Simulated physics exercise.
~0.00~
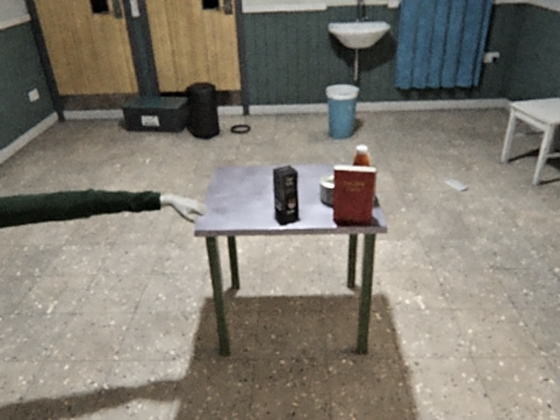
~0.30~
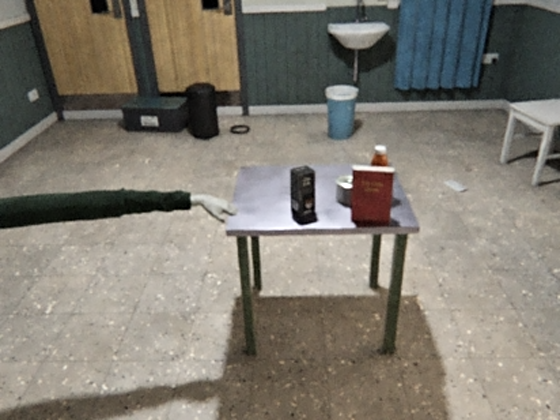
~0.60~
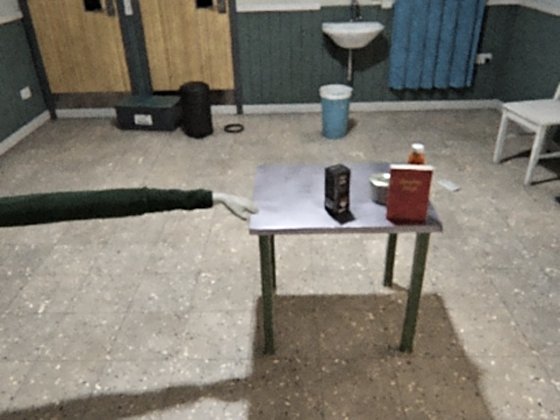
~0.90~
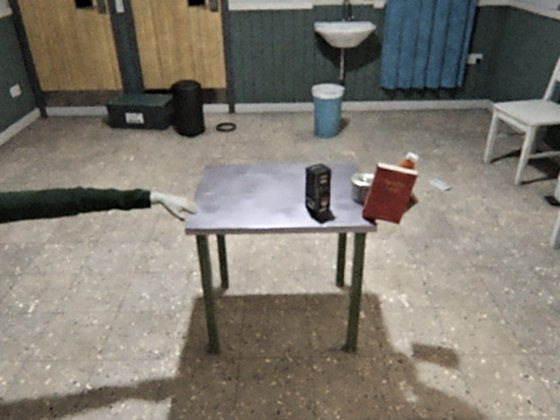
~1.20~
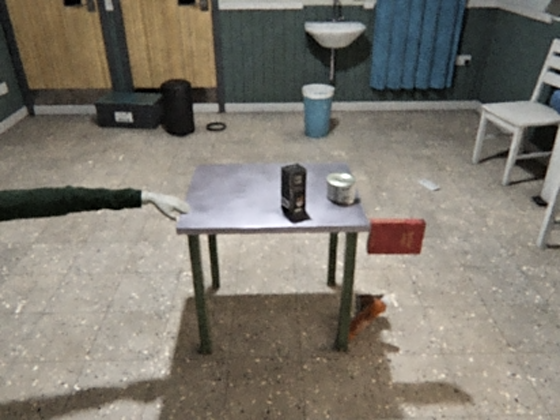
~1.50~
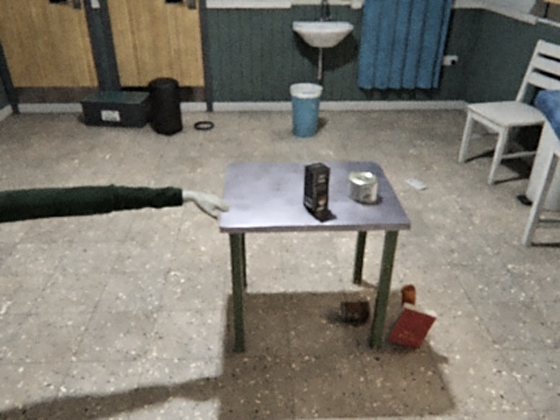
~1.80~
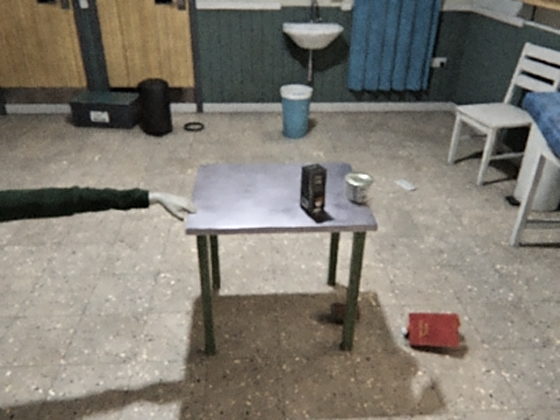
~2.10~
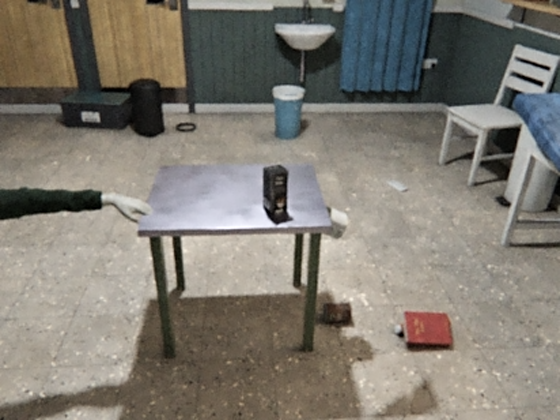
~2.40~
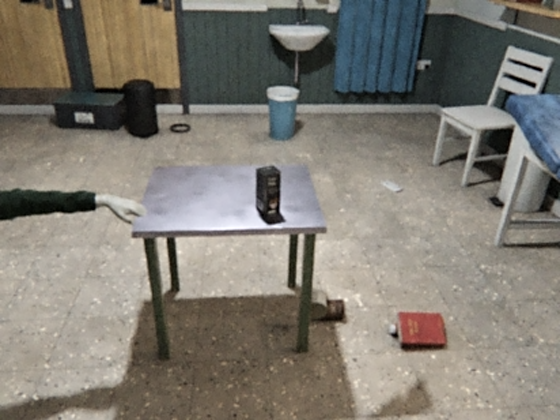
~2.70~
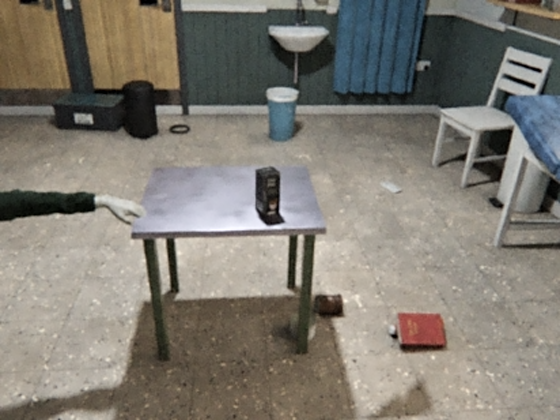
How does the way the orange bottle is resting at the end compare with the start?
At the start the orange bottle stands upright on the table behind the red book. By the end it lies on its side on the floor, mostly hidden by the book.
